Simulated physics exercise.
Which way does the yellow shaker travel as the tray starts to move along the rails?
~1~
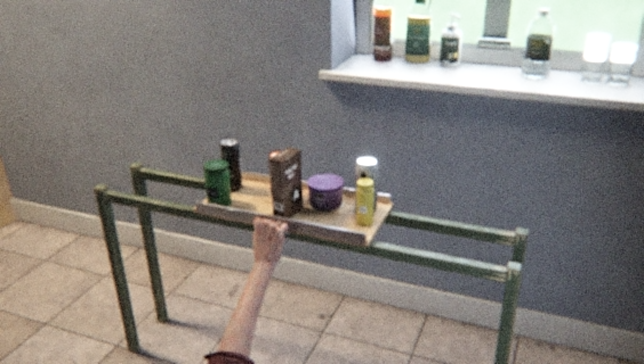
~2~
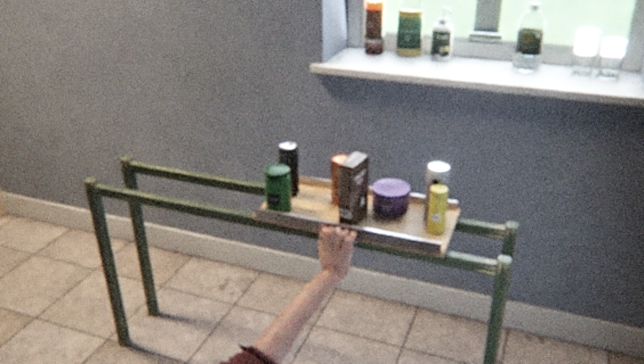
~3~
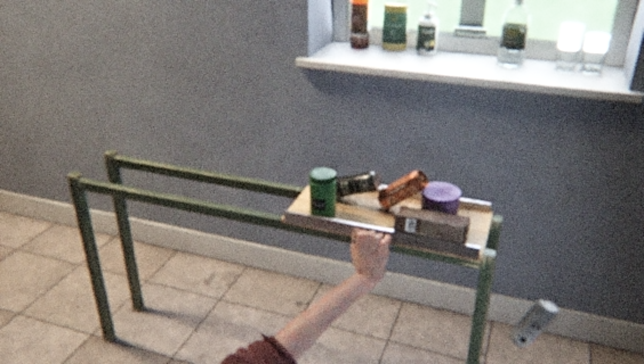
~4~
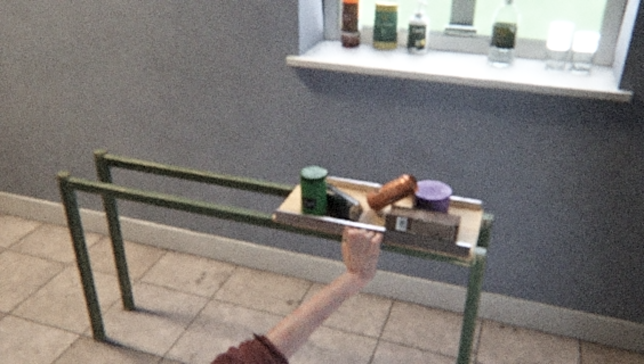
The yellow shaker moves to the right, still standing near the end of the tray at first.
